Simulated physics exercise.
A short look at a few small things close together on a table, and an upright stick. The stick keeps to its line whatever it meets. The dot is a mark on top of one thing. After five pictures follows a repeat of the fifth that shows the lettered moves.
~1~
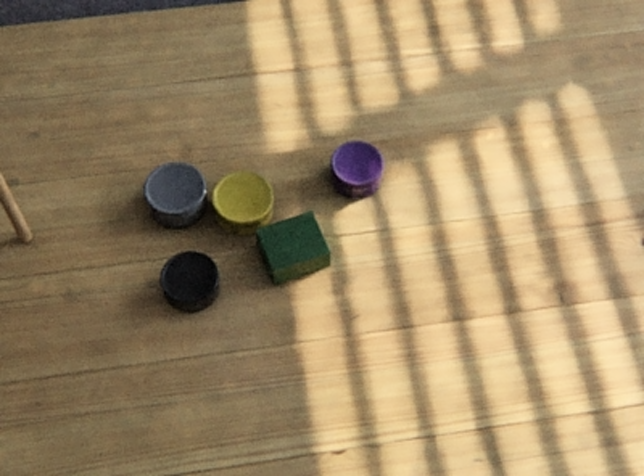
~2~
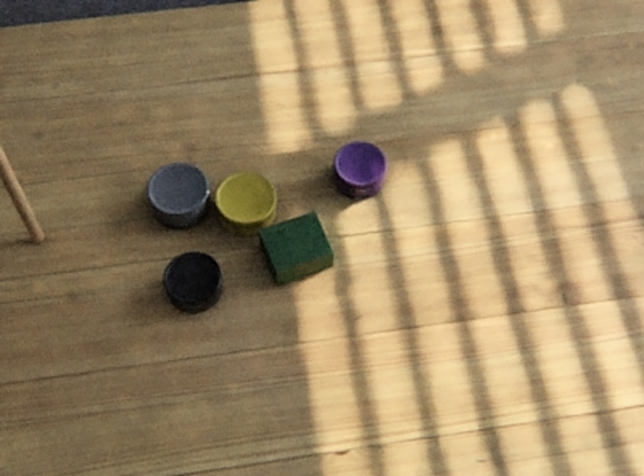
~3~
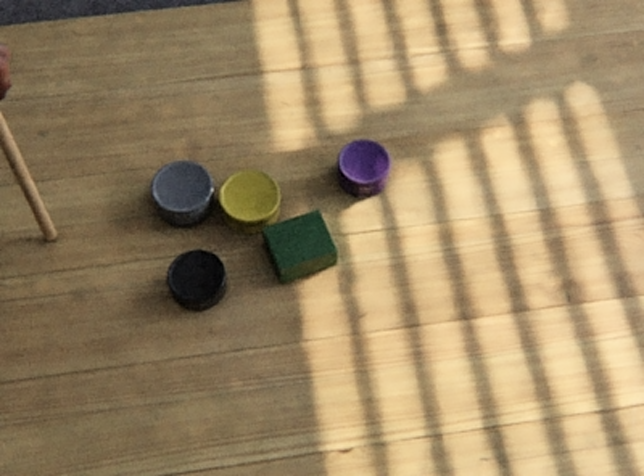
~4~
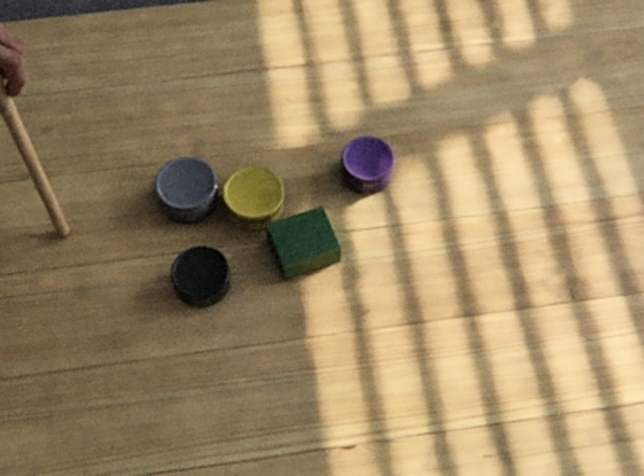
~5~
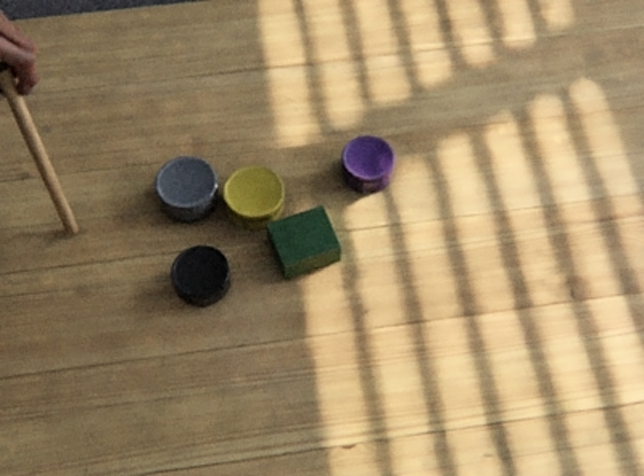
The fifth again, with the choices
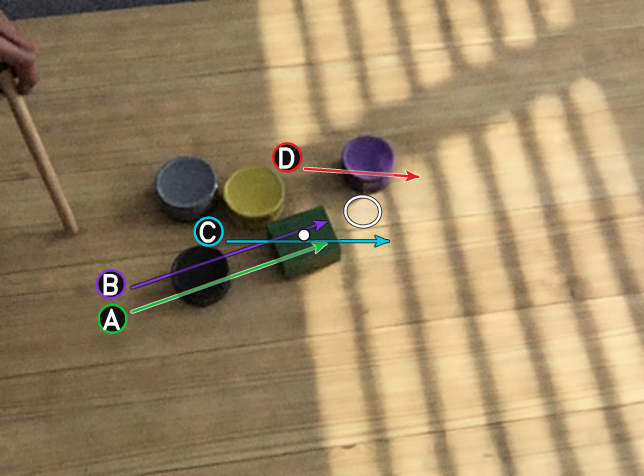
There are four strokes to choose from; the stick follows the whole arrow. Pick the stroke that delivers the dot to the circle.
A.
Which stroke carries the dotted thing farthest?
Stroke C.
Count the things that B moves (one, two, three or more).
In all, two.
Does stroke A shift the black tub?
Yes.
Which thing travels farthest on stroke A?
The black tub goes farthest.
On the marked copy, A from (132, 312) to (326, 244); B from (132, 288) to (327, 222); C from (227, 242) to (388, 241); D from (305, 169) to (419, 177); the ring at (363, 211); the white dot at (304, 235).
With A. Early on, foot of the stick (205, 287); green block (304, 242); black tub (230, 261).
Further on, foot of the stick (273, 263); green block (334, 230); black tub (275, 228).
At the end, foot of the stick (326, 244); green block (366, 216); black tub (279, 223); the dot on the green block is in the ring.
As for the rest, B leaves the dotted thing at (349, 243); C leaves the dotted thing at (404, 266); D leaves the dotted thing at (304, 242).
